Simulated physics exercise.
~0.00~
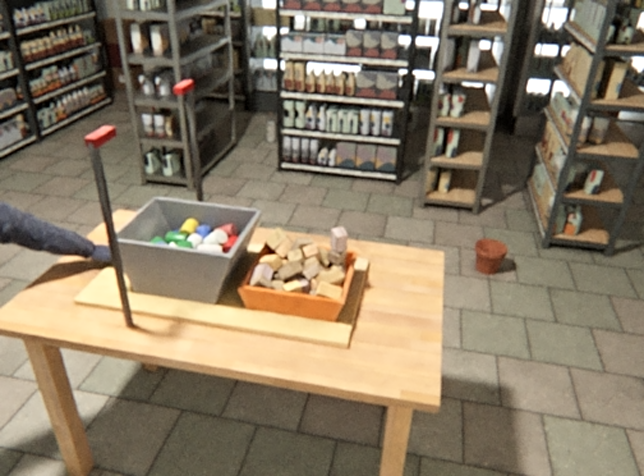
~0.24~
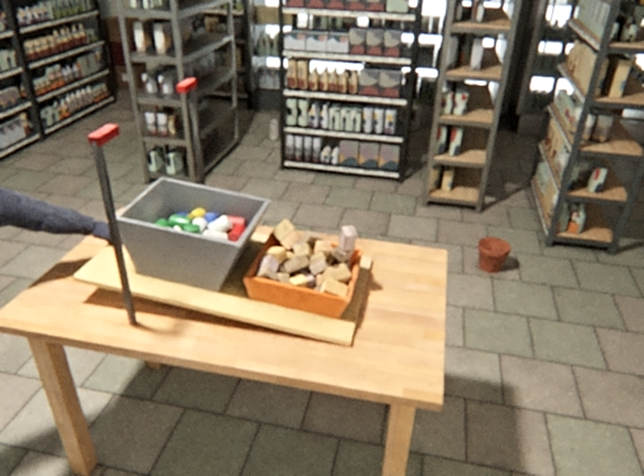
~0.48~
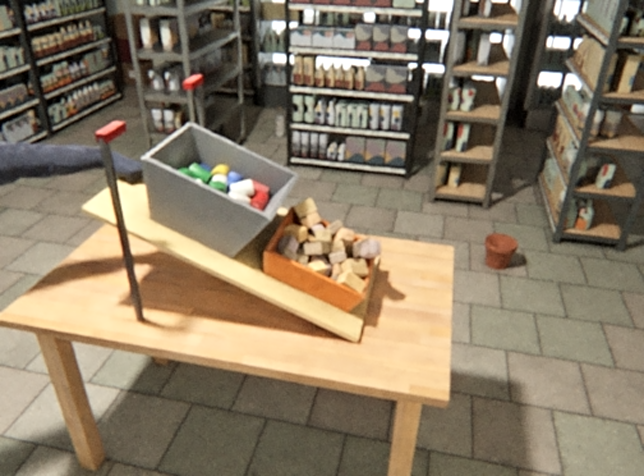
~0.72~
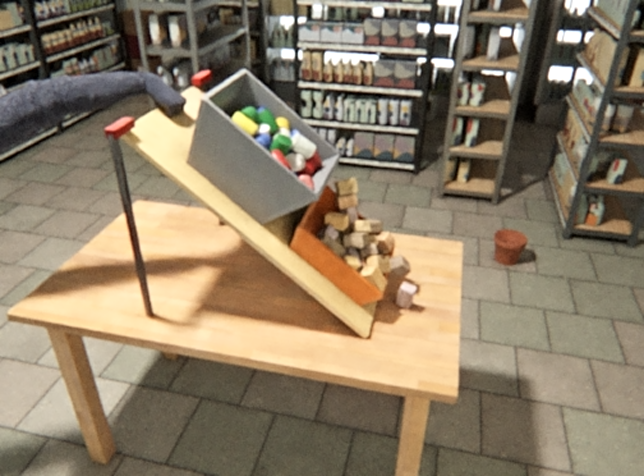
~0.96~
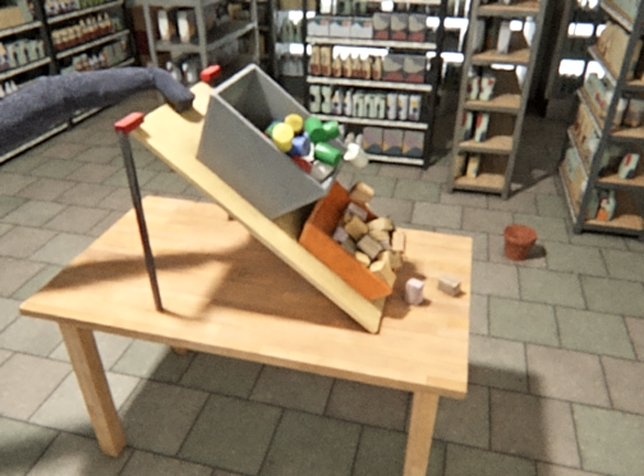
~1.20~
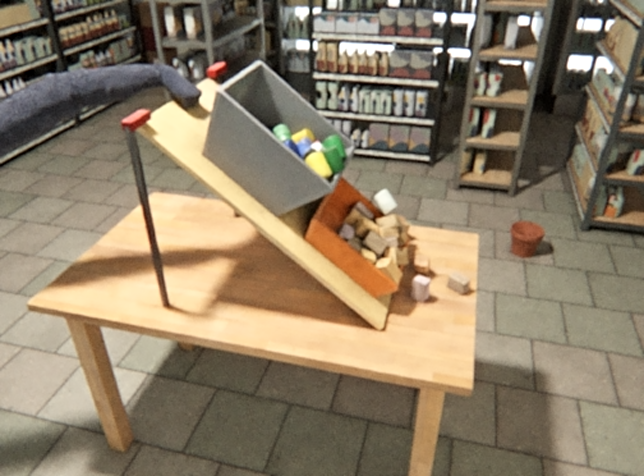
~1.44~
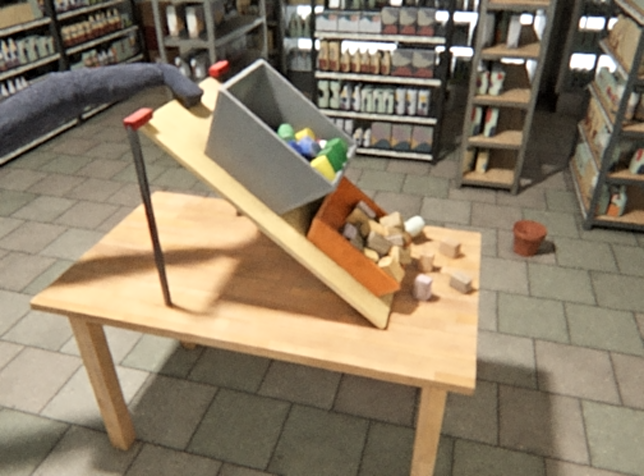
Shop aisle, a dark-sleeved arm tilting a board steeply on a table, wooden blocks spilling from the orange tray, most staying in.
